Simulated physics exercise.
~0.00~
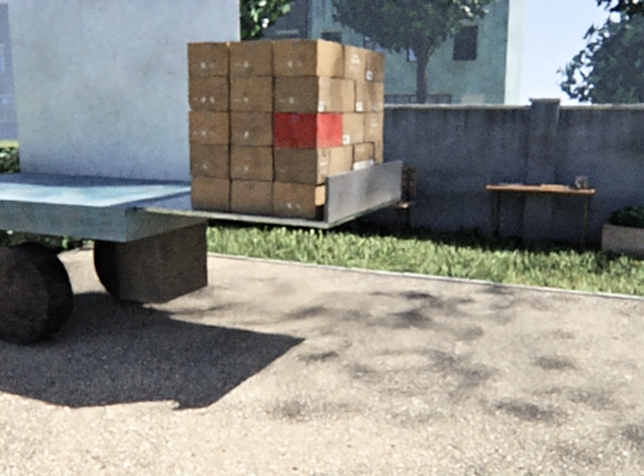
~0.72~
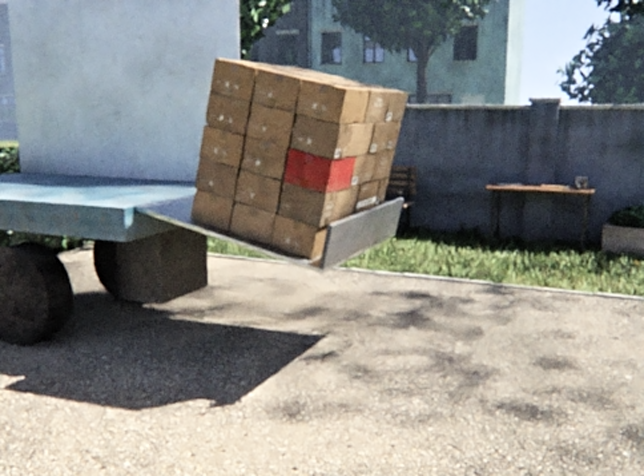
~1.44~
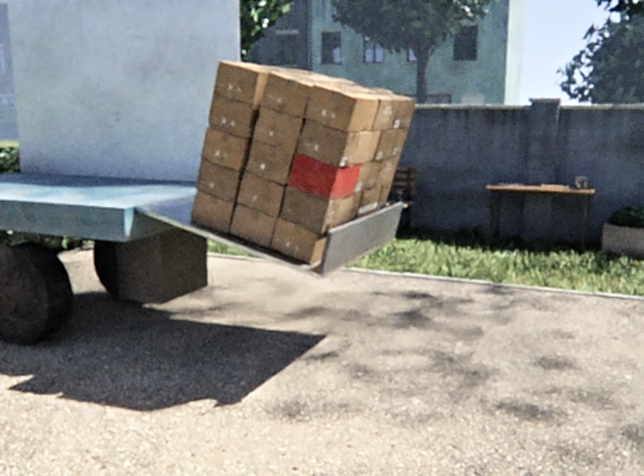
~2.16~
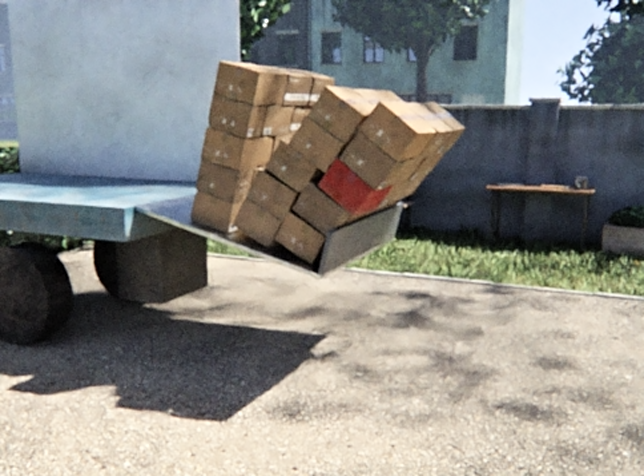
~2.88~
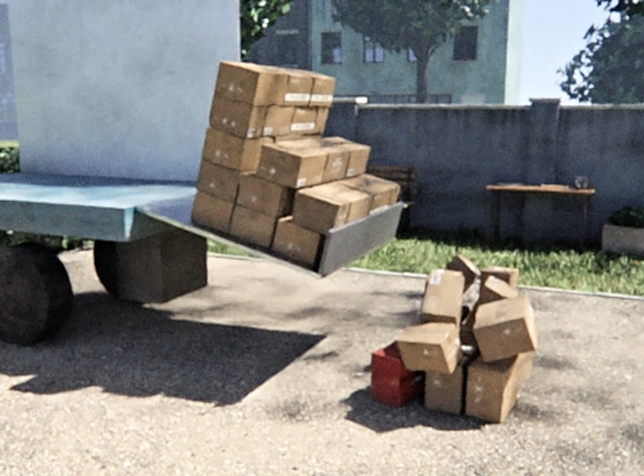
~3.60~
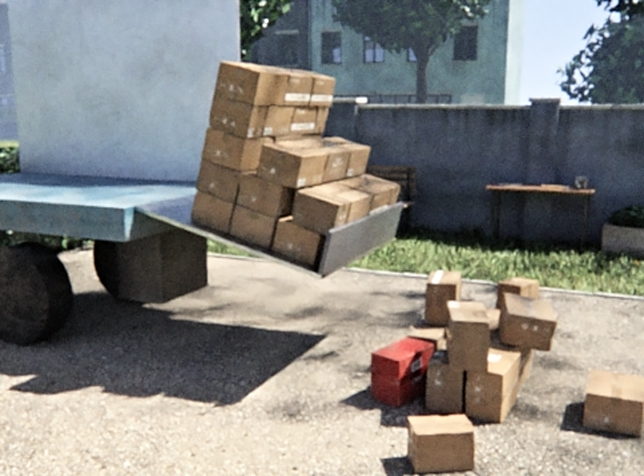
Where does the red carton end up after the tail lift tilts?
It goes over the edge of the platform and comes to rest on the ground among other fallen cartons.
